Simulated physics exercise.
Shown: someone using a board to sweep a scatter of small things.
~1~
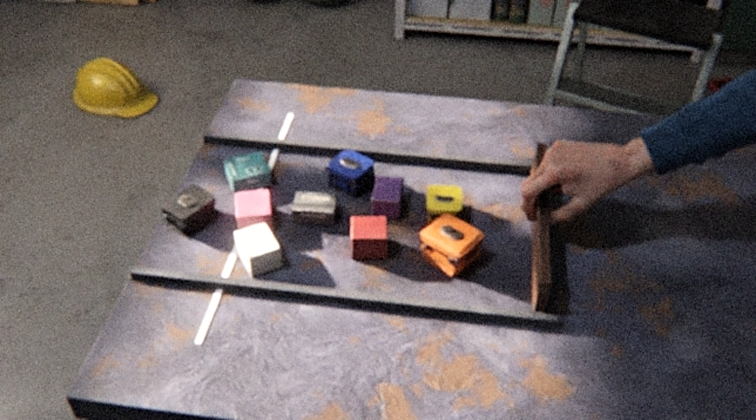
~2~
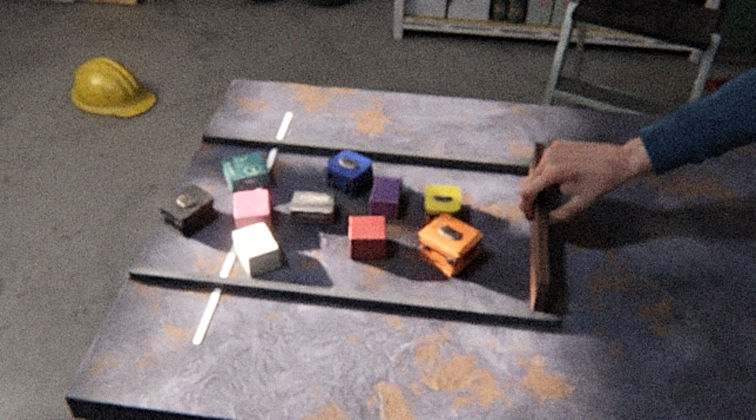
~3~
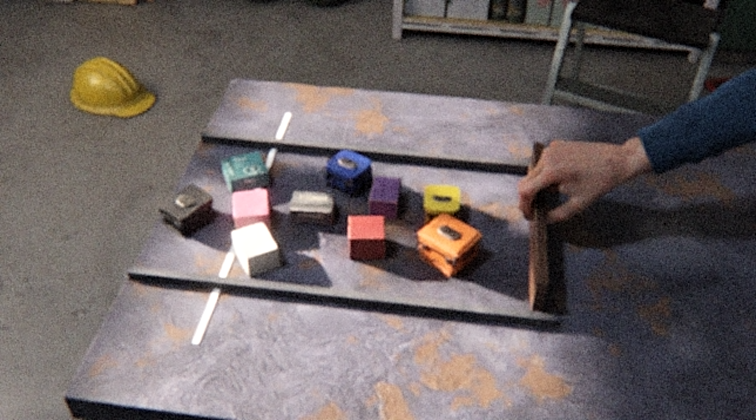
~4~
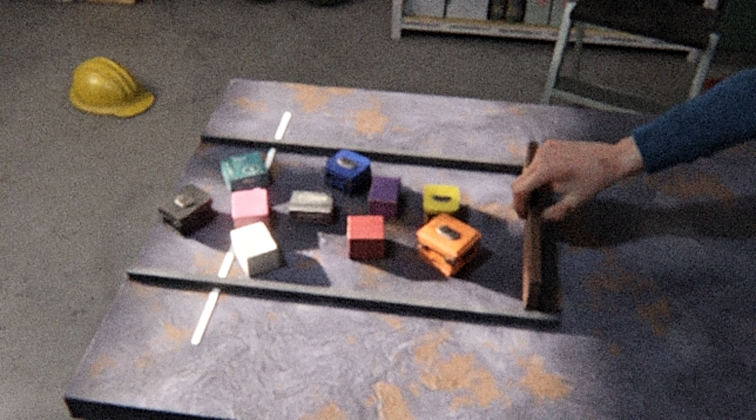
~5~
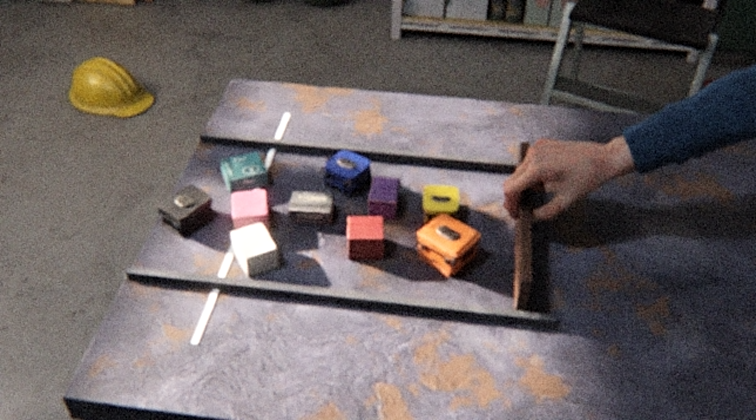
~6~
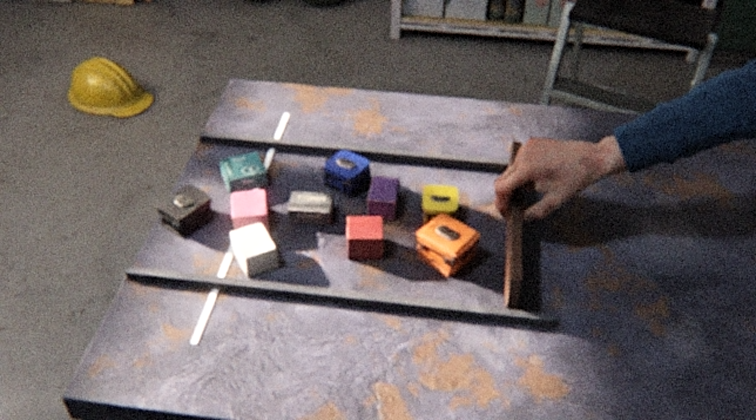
The clip opens on small coloured blocks and cases scattered between two dark rails on a worn table, with a hand holding an upright board at their right. The board stays nearly still at first, then the hand slides it slightly left, while the scattered things stay put, untouched.
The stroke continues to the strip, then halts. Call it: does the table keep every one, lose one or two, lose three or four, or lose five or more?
It loses one or two.
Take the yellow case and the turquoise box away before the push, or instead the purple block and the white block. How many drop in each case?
That gives 2 in the first case, then 2 in the second.
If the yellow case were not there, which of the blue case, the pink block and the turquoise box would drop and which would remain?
Blue case still up, pink block down, turquoise box still up.
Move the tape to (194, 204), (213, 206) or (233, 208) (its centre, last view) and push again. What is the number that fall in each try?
6, 5, 4.
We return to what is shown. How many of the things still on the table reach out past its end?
The count would be 2.
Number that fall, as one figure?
Count of fallen: 2.
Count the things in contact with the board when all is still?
4 in contact.
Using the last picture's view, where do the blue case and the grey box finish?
First (250, 154), then (171, 199).
Soon after, none off yet; black case at rest near (186, 211); turquoise box at rest near (244, 173); pink block at rest near (250, 213).
After that, none off yet; black case at rest near (186, 211); turquoise box at rest near (244, 173); pink block displaced a little near (234, 215).
And then, one off so far; black case on its side near (134, 258); turquoise box displaced about its own width near (216, 167); pink block displaced well along near (173, 218).
In the end, the number that fall off is one or two; gone, pink block and black case.
